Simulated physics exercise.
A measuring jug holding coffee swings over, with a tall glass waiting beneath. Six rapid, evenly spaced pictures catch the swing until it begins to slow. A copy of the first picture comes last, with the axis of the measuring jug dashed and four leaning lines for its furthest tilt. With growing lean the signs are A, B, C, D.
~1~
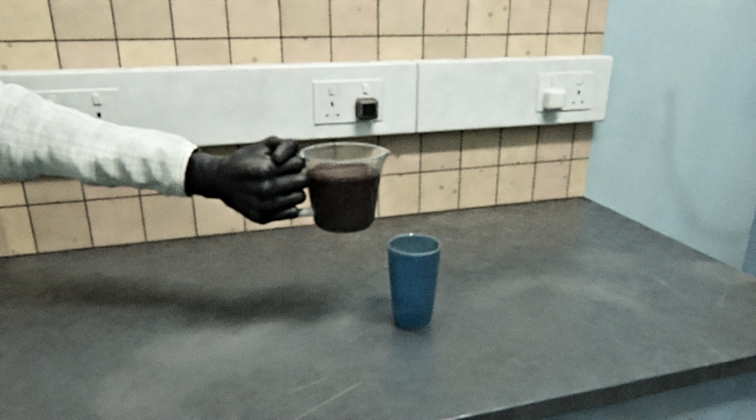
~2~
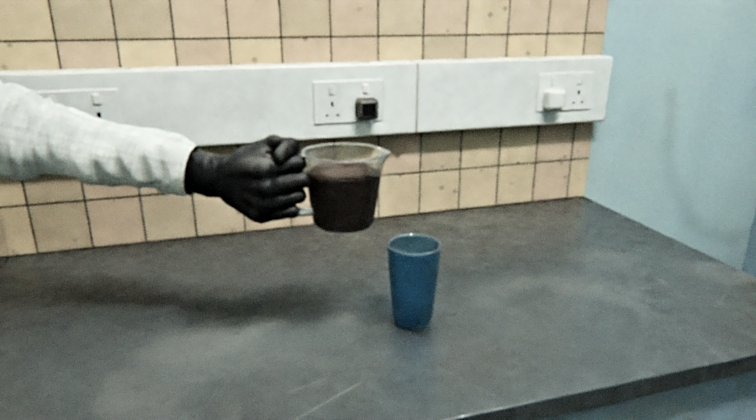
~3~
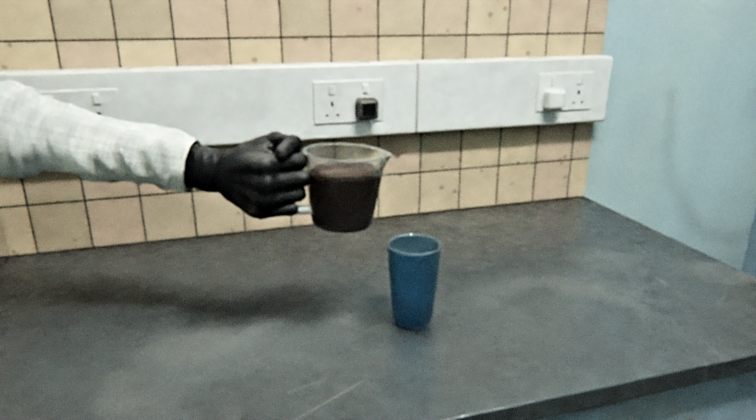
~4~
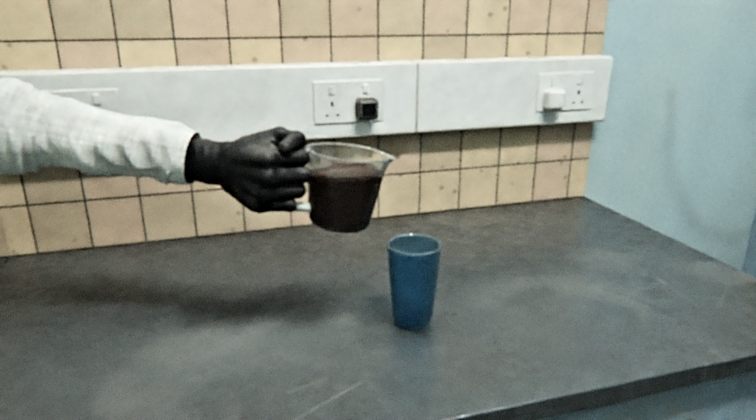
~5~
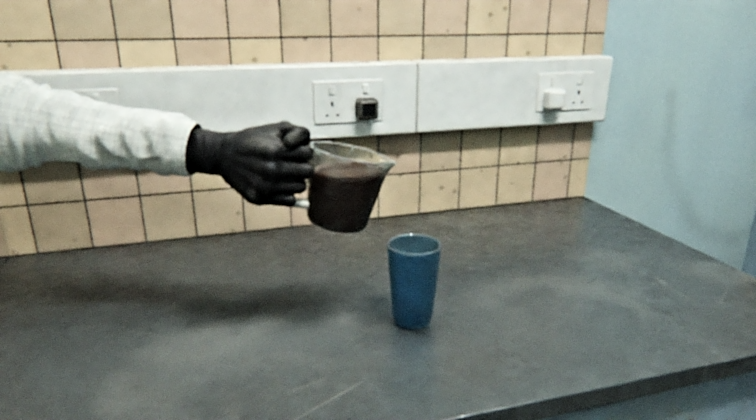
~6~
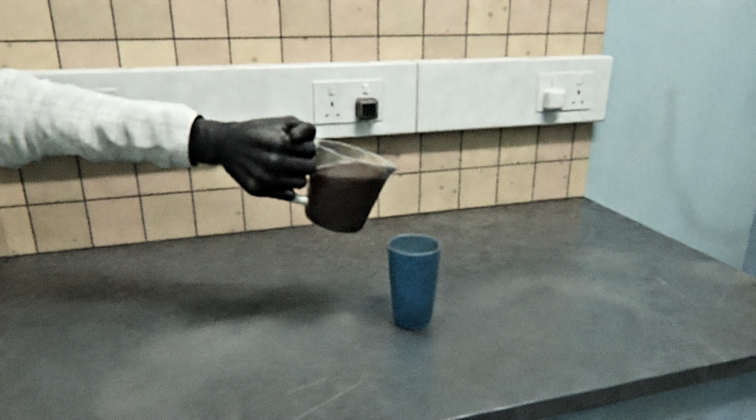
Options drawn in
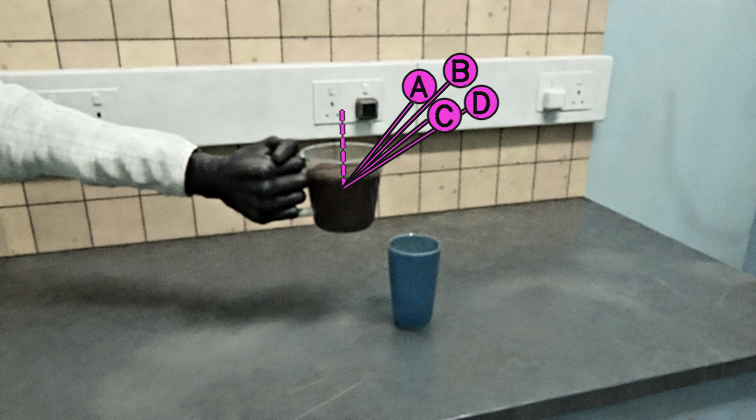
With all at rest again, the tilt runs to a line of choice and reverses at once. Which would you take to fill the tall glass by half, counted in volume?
C works best here.
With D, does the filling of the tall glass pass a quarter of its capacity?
Yes, it does.
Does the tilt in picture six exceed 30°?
No.
On the marked copy, A at (411, 103); B at (448, 82); C at (427, 120); D at (466, 109).
With A, the tall glass ends with about 23 % of what it can hold.
With B, the tall glass ends with about 36 % of what it can hold.
With C, the tall glass ends with about 50 % of what it can hold.
With D, the tall glass ends with about 65 % of what it can hold.
